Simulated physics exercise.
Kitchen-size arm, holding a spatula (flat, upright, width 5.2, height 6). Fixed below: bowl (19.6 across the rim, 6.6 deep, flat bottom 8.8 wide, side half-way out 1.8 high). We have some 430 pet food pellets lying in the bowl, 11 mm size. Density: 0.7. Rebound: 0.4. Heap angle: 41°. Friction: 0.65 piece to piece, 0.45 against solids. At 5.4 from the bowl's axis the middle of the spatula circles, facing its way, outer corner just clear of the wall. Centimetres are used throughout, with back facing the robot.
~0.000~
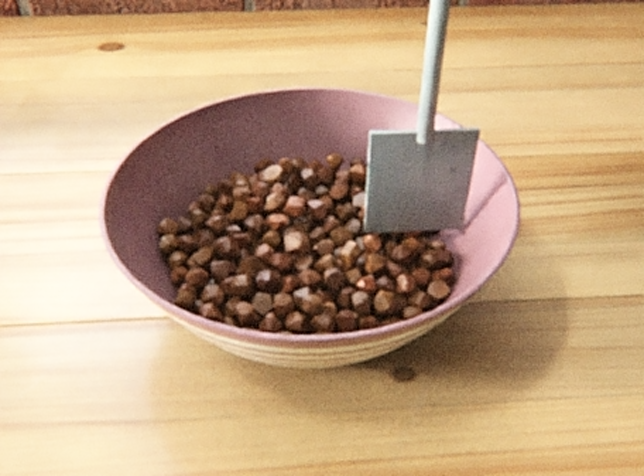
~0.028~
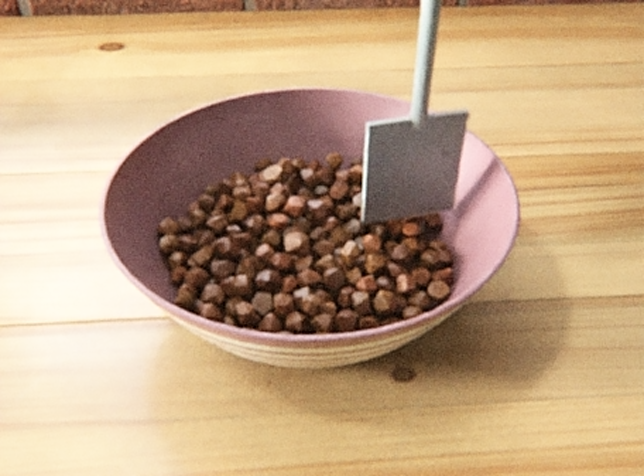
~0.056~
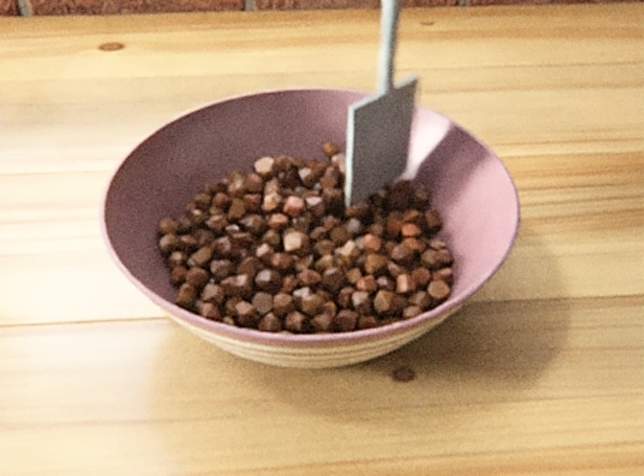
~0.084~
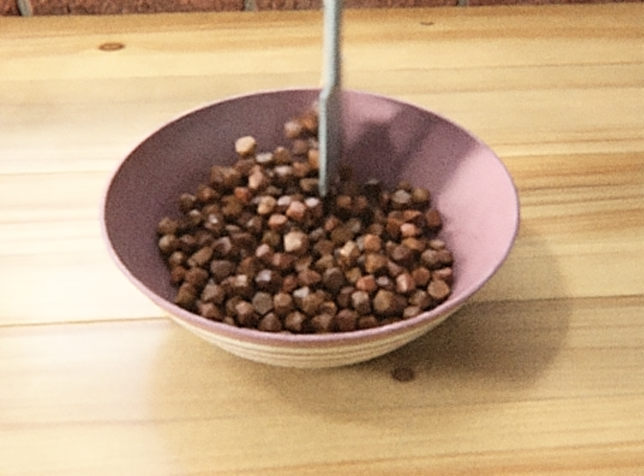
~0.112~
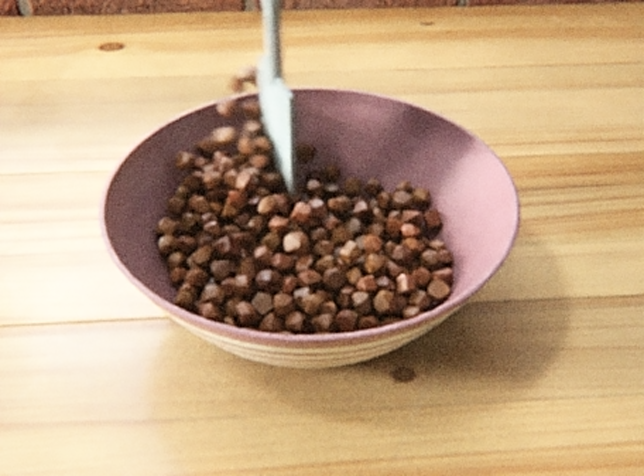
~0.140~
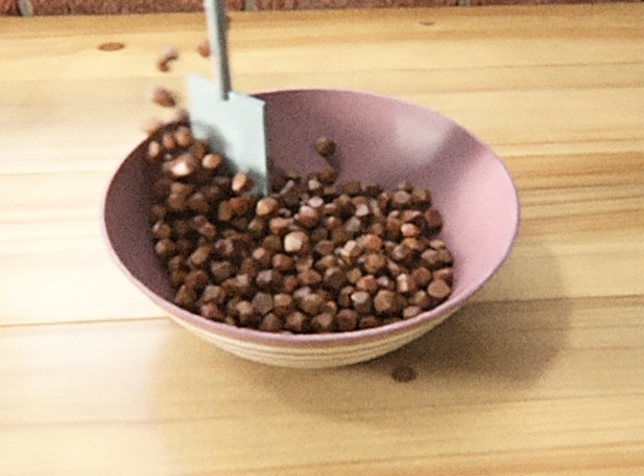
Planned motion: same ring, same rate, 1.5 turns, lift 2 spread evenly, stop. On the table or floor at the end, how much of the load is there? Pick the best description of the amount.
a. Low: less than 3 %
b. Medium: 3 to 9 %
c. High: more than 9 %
Answer: C.
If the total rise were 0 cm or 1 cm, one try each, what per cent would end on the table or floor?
About 30 per cent on the first try and 20 per cent on the second.
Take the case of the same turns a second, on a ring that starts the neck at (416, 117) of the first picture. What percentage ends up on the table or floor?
It comes to around 30 percent.
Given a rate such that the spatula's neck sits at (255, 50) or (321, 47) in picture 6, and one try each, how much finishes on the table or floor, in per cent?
Some 10 and 5 %.
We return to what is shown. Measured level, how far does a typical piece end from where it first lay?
Around 1 centimetres.
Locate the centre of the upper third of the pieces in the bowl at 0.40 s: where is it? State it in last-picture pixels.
Roughly pixel (331, 243).
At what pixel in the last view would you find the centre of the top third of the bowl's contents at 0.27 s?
I'd put its middle near (359, 270).
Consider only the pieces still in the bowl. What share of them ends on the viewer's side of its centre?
Near 50 per cent of what stays in the bowl.
By 0.27 s, 290° round, highest piece 15 above the table; 395 in the bowl, 5 on the table or floor, 33 in flight or on the tool.
By 0.40 s, 81° round, highest piece 17 above the table; 378 in the bowl, 36 on the table or floor, 19 in flight or on the tool.
By 0.67 s, 180° round, highest piece 4 above the table; 377 in the bowl, 56 on the table or floor.
By 1.37 s, 180° round, highest piece 4 above the table; 377 in the bowl, 56 on the table or floor.
Final count, 377 in the bowl, 56 on the table or floor. That is 13 % on the table or floor.
